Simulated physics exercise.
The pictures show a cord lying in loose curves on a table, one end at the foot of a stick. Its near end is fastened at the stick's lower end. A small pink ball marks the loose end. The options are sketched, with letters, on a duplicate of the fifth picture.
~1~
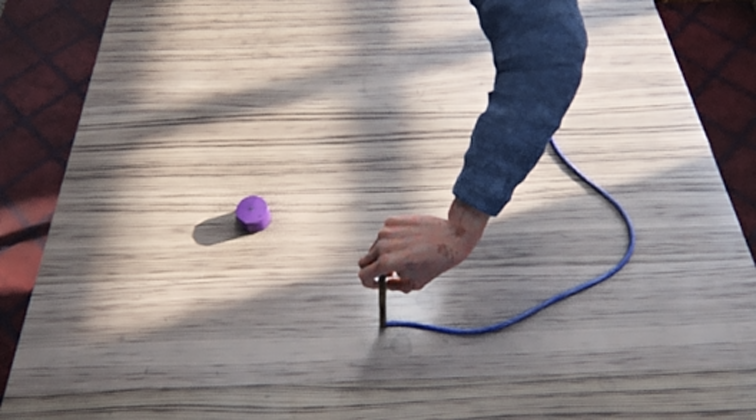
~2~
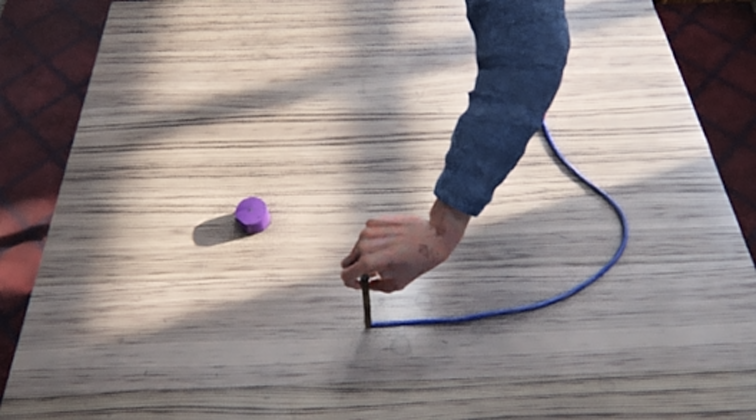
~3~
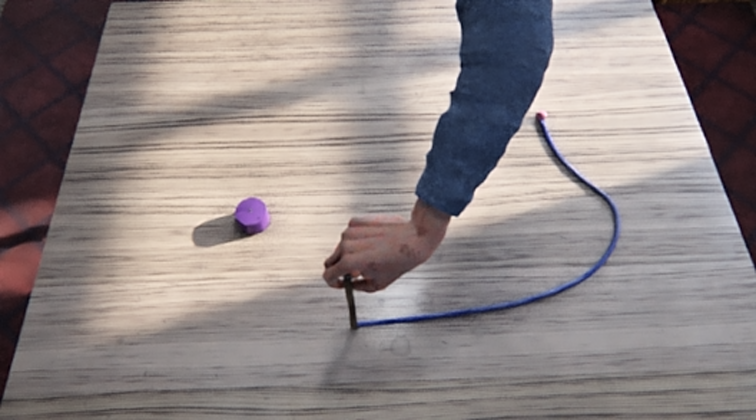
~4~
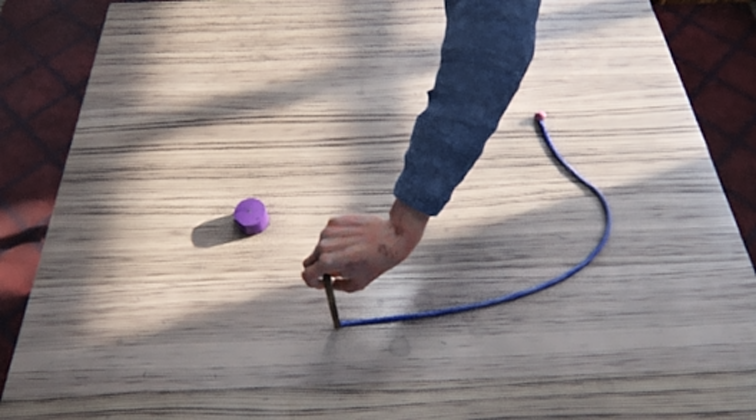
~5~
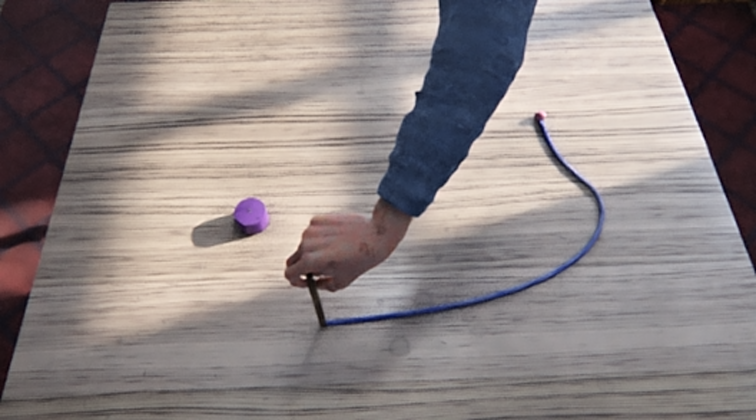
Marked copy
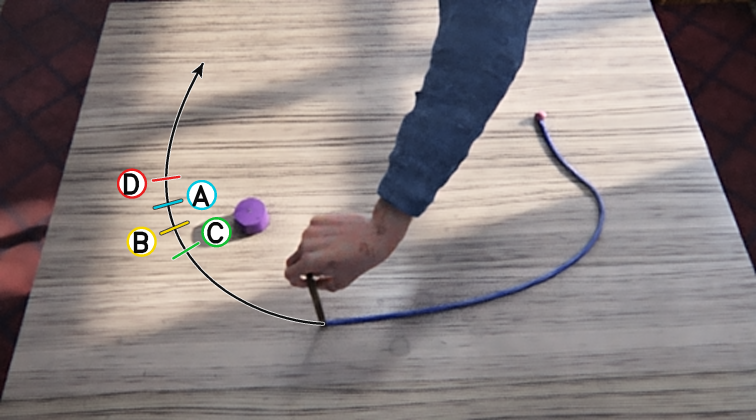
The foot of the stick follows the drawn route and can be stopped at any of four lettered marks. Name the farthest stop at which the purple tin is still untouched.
It should halt at B.
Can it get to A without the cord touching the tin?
No.
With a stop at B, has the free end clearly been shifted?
Yes.
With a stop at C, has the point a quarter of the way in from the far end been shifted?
Yes.
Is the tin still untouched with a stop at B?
Yes.
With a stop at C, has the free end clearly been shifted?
By then, yes.
On the marked copy, A at (168, 204); B at (174, 228); C at (186, 251); D at (166, 179); the route from (323, 324) via (169, 211) to (203, 64).
With B. Early on, foot of the stick (256, 308), middle of the cord (491, 267), free end (540, 116).
Further on, foot of the stick (202, 271), middle of the cord (435, 256), free end (544, 124).
At the end, foot of the stick (175, 228), middle of the cord (399, 245), free end (546, 135); nothing has been touched.
As for the rest, A brings the cord against the tin; C is safe but short; D brings the cord against the tin.
